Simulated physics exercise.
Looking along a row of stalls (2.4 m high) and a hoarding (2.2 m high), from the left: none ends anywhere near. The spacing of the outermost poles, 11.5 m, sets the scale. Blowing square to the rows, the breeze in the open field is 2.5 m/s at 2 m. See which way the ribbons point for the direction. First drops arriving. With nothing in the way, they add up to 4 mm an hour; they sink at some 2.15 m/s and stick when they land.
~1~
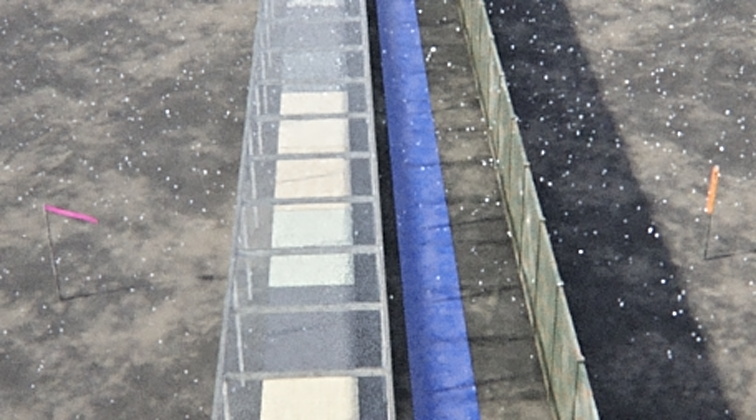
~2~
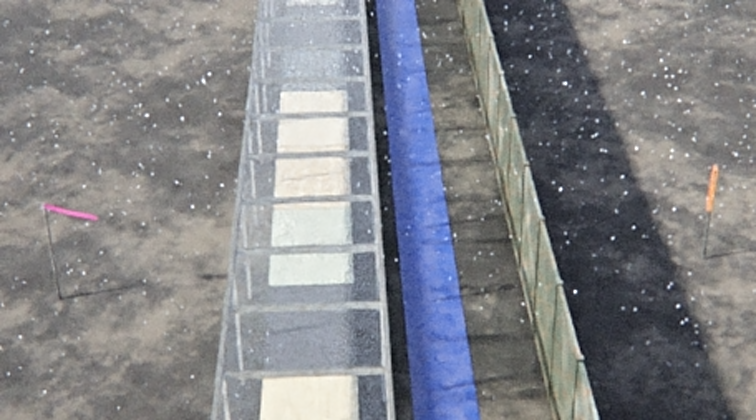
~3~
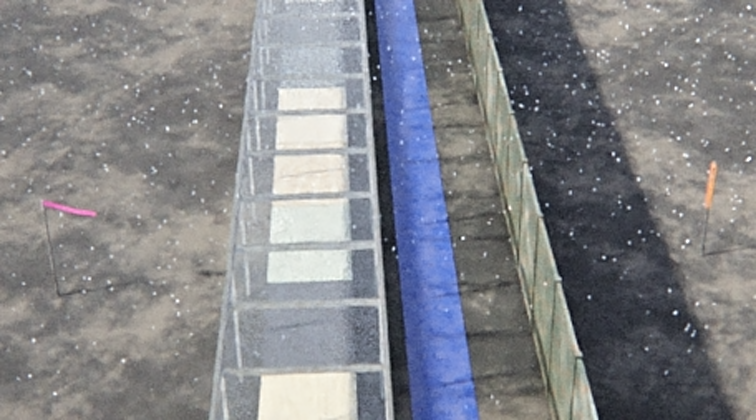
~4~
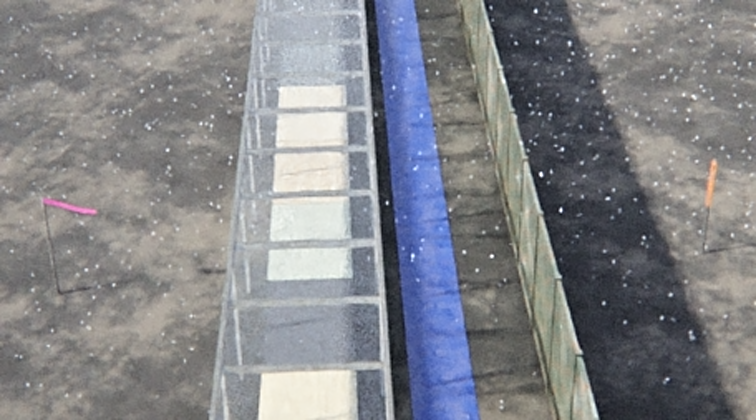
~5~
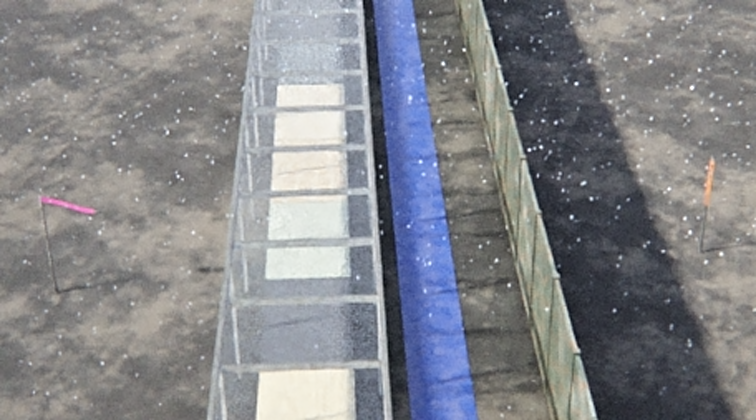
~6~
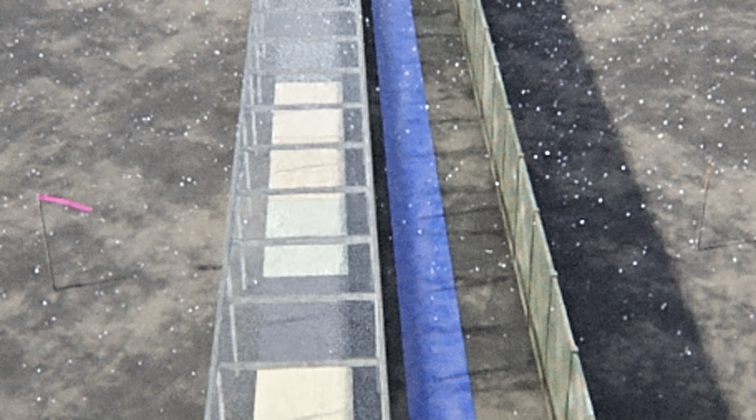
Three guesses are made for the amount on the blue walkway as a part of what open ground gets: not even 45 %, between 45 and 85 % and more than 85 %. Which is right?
On the blue walkway: Not even 45 % of what open ground gets.
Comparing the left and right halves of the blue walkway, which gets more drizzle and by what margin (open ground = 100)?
More goes to the right portion, roughly 20 points more.
10 minutes on, 0.1 mm on the blue walkway, 0.7 mm in the open.
30 minutes on, 0.2 mm on the blue walkway, 2.0 mm in the open.
60 minutes on, 0.4 mm on the blue walkway, 4.0 mm in the open, so the blue walkway has 11 % of the open amount; the left half of it has 0 %, the right half 22 %.
